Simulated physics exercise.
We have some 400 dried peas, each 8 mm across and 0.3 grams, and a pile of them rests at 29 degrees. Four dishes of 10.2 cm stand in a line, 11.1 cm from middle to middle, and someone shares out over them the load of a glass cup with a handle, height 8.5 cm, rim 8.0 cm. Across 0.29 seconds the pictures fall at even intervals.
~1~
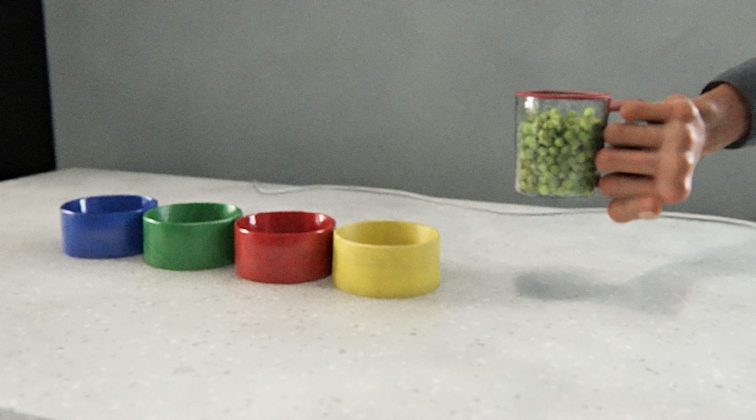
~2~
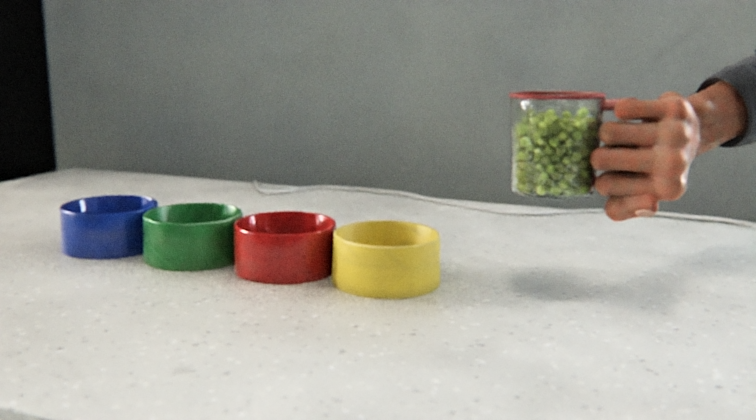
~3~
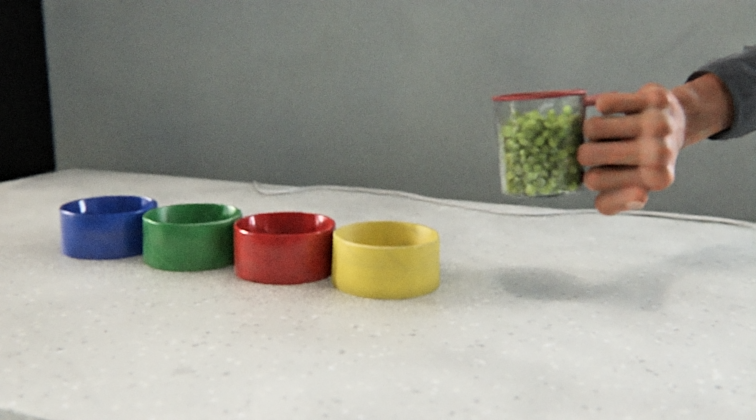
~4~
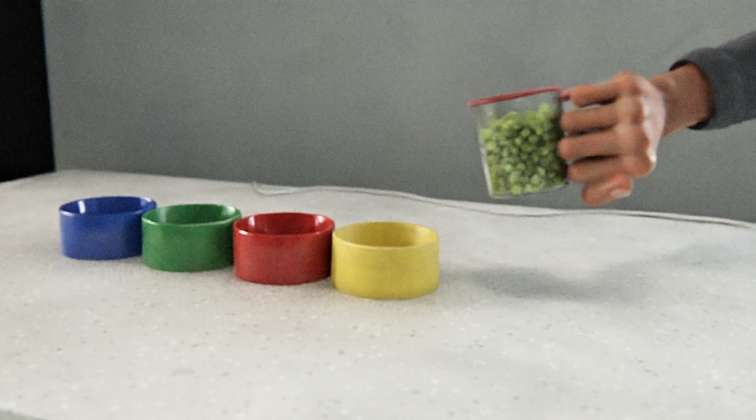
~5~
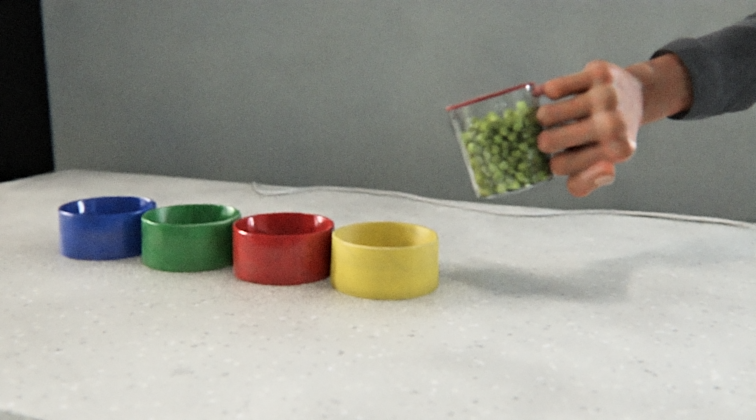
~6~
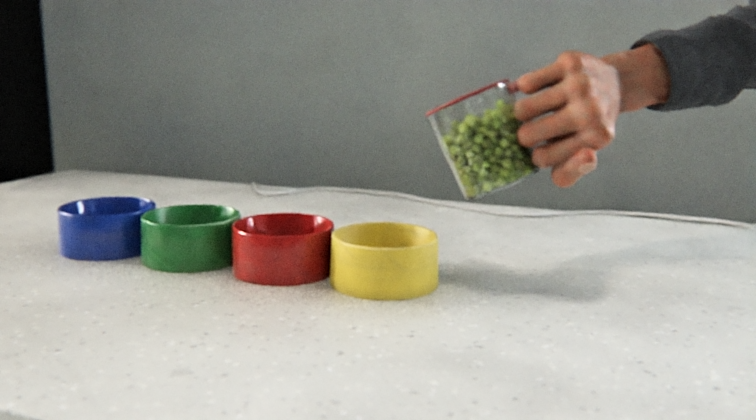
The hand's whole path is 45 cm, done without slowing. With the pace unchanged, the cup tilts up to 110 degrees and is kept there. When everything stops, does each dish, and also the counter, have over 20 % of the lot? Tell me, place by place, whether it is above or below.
Red: Below the mark; blue: Above the mark; green: Above the mark; yellow: Below the mark; counter: Below the mark.
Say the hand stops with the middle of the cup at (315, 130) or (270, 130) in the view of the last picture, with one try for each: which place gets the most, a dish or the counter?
Try 1 - red; try 2 - green.
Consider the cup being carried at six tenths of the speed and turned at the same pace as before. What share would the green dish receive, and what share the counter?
Green: 10; counter: 10.
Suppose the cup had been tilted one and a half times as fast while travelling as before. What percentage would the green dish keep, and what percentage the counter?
The green dish 40, the counter 10.
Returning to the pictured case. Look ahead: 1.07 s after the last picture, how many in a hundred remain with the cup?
I'd put it at roughly 20 per cent.
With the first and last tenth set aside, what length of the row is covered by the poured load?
I'd estimate close to 16 cm.
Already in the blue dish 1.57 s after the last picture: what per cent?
30 %.
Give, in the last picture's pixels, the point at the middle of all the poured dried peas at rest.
Somewhere near (172, 243) in the last picture.
Then, 0.64 s after the last picture, tilt 97 degrees; cup holds 95 %.
Then, 1.07 s after the last picture, tilt 110 degrees; cup holds 20 %, blue 5 %, green 65 %.
Then, 1.57 s after the last picture, tilt 110 degrees; cup holds 0 %, blue 30 %, green 60 %.
In the end, red 5 %, blue 30 %, green 60 %, yellow 0 %, counter 10 %.
